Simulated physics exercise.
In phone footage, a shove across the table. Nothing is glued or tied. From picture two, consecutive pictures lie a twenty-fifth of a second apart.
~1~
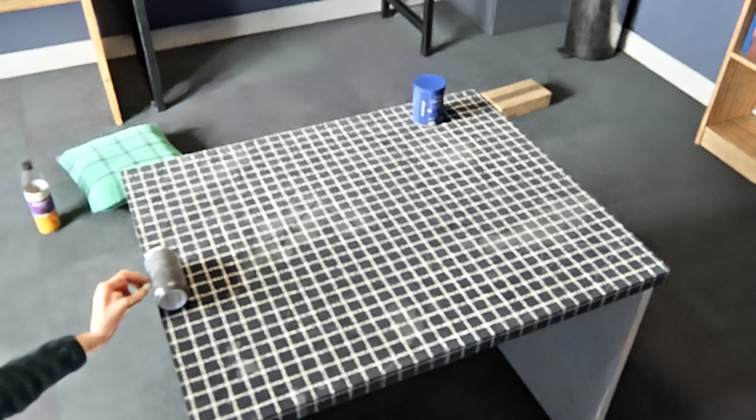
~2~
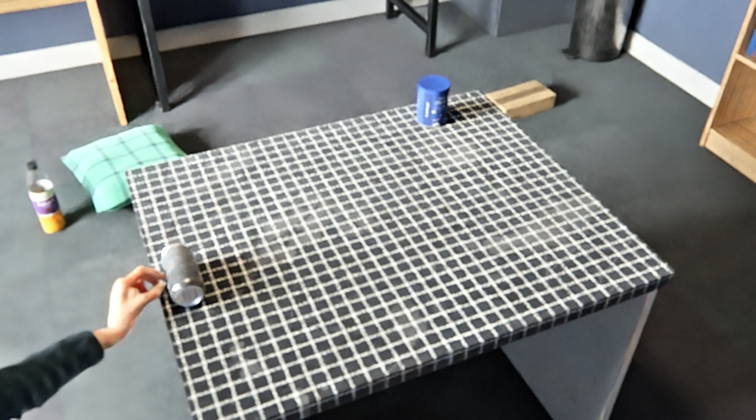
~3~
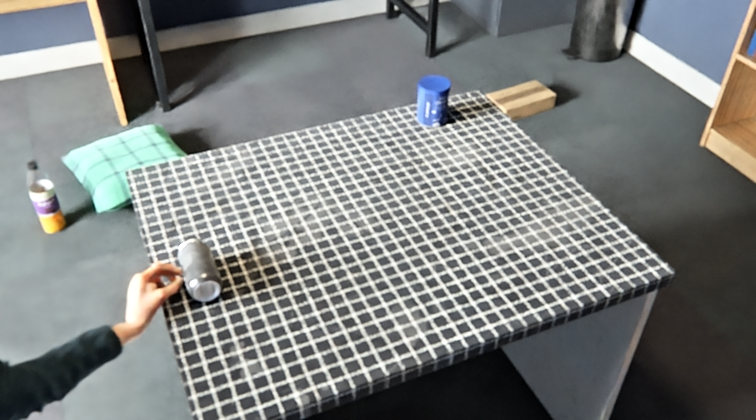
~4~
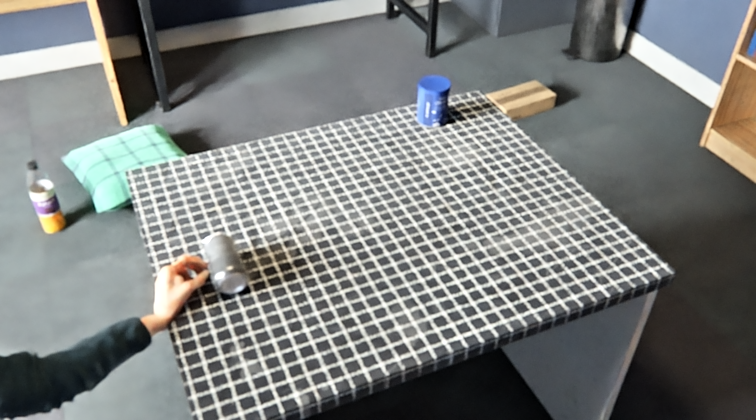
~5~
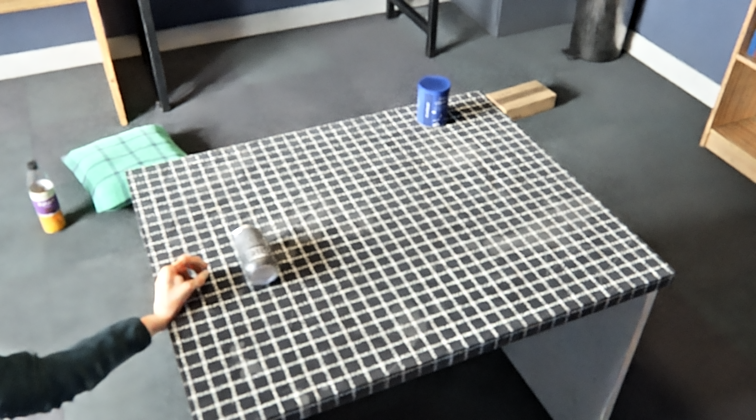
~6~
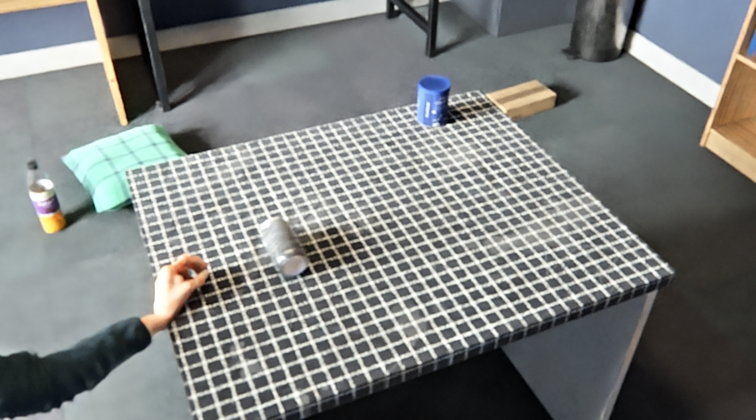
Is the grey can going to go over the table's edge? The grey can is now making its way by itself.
It escapes the table.
Then, 0.20 s on from there, grey can shifted well along near (415, 210).
Then, 0.50 s on from there, grey can now off the table.
Then, 0.90 s on from there, things are still on the move.
In the end, off the table, grey can.
